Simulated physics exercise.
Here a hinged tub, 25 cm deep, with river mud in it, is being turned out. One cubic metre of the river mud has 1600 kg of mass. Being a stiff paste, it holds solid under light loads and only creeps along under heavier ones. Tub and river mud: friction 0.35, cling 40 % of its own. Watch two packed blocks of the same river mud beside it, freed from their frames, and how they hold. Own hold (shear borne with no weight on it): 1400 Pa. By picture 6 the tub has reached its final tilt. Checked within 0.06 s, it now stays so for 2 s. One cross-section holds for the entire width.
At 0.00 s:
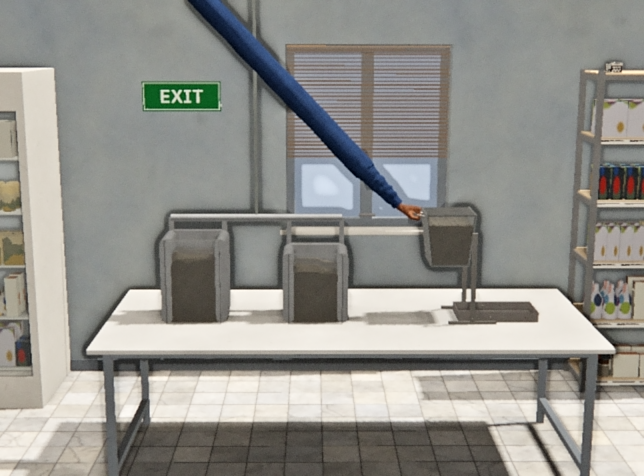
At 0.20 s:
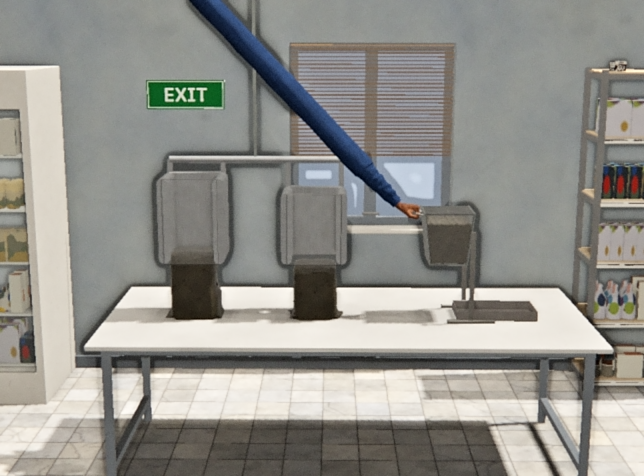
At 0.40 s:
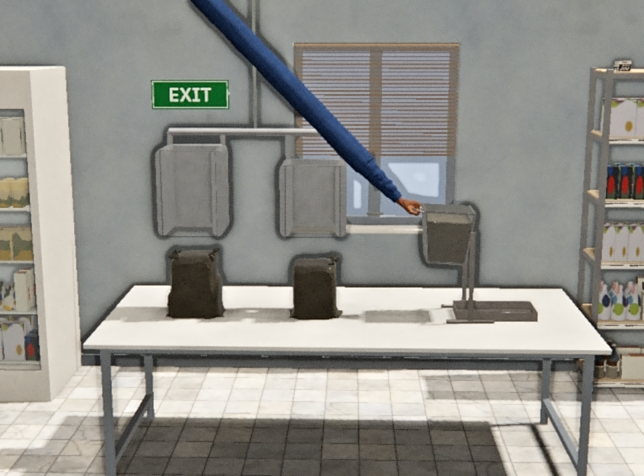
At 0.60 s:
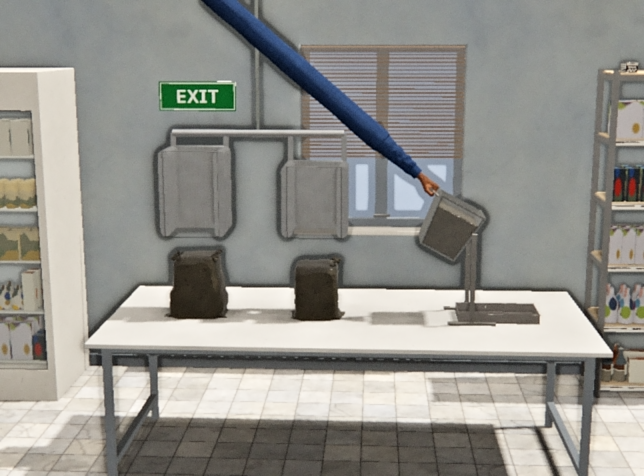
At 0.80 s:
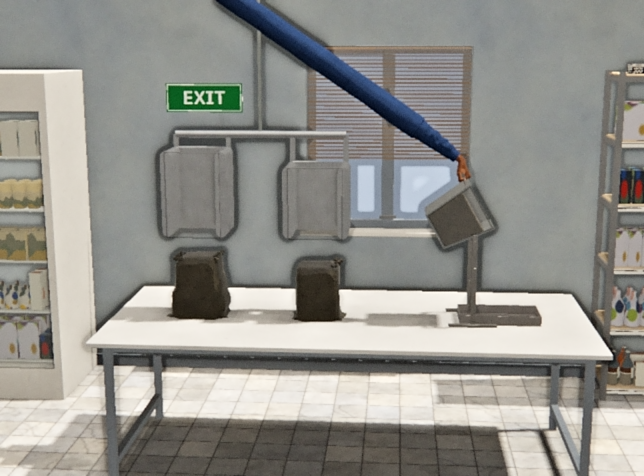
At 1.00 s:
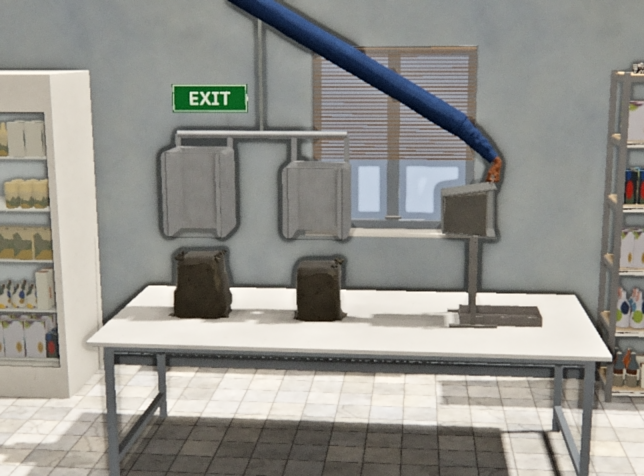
Two clear molds lifted off a pair of dark mud blocks on a white table, leaving them standing, and then a long blue arm swung the small tub at the right over onto its side.
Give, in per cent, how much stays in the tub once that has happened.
Roughly 100 out of 100.
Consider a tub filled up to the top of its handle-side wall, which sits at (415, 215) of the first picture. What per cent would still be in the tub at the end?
Remaining in tub at end: Approx. 55 %.
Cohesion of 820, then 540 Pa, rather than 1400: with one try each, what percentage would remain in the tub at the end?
You'd see 75 percent the first time and 50 percent the second.
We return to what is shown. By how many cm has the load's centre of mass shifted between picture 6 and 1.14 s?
Close to 1 centimetres.
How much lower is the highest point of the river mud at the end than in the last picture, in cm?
About 1 cm.
By 1.14 s, the tub is at 88 degrees and holds 100 %.
By 1.31 s, the tub is at 88 degrees and holds 100 %.
By 1.48 s, the tub is at 88 degrees and holds 100 %.
By 1.65 s, the tub is at 88 degrees and holds 100 %.
By 3.00 s, at the end, the tub is at 88 degrees and holds 100 %.
